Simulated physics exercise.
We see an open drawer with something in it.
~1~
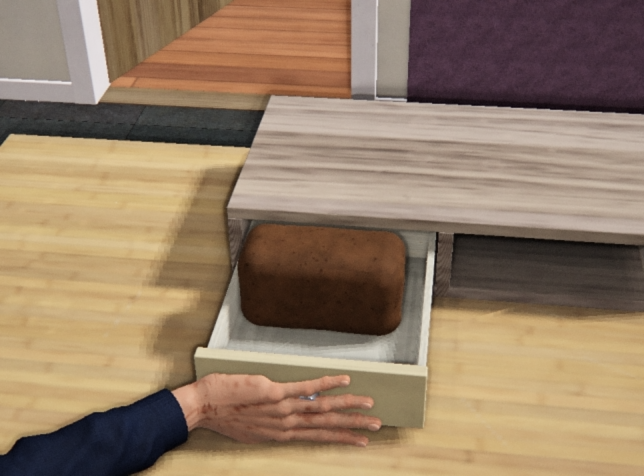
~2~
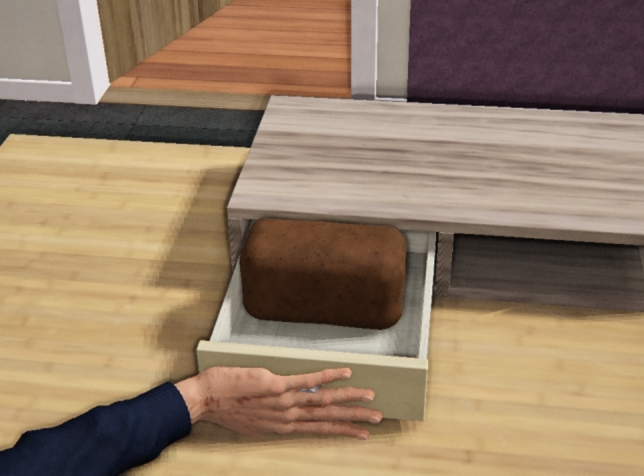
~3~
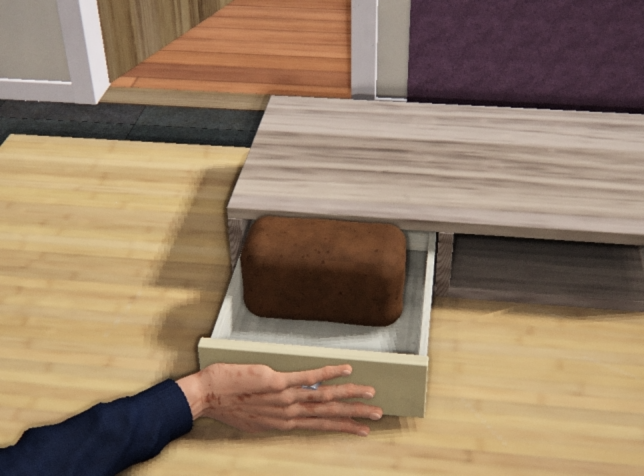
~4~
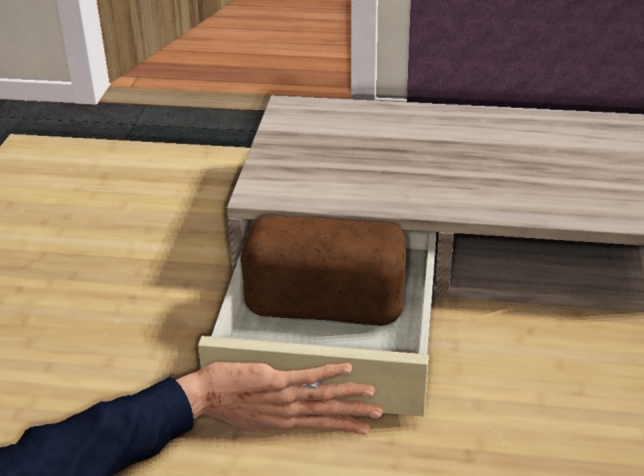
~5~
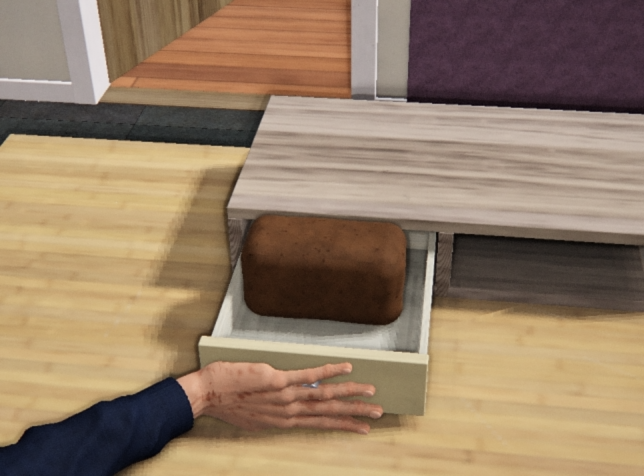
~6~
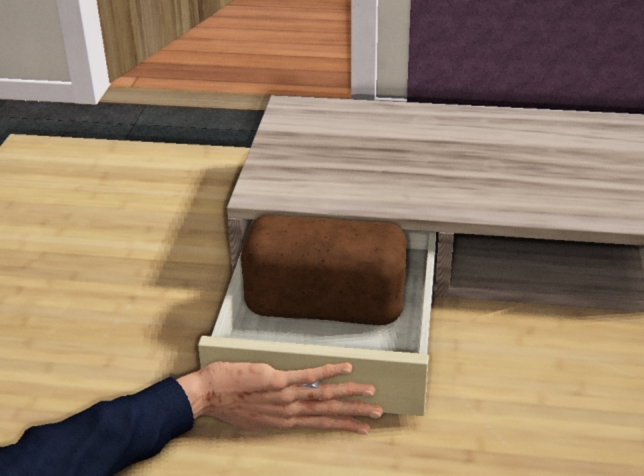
On a pale wooden floor, a hand in a dark sleeve pressed against the front of an open drawer holding a brown loaf, nudging it very slightly inward before everything stayed practically still.
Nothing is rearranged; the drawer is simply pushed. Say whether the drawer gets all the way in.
The drawer ends up partly open.
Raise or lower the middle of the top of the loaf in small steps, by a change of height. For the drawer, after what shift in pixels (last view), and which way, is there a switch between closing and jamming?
Push it down about 24 pixels and it flips.
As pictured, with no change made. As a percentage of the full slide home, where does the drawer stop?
50 %.
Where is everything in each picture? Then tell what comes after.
The first picture shows drawer (327, 309) wide open; loaf (323, 279).
The second picture shows drawer (328, 302) wide open; chest (449, 194).
The third picture shows drawer (329, 300) wide open; loaf (325, 271).
The fourth picture shows drawer (329, 299) wide open; chest (449, 194).
The fifth picture shows drawer (329, 299) wide open; loaf (325, 269).
The sixth picture shows drawer (329, 299) wide open; chest (449, 194).
Then, 0.36 s on from there, drawer starting in.
In the end, the drawer stays ajar.
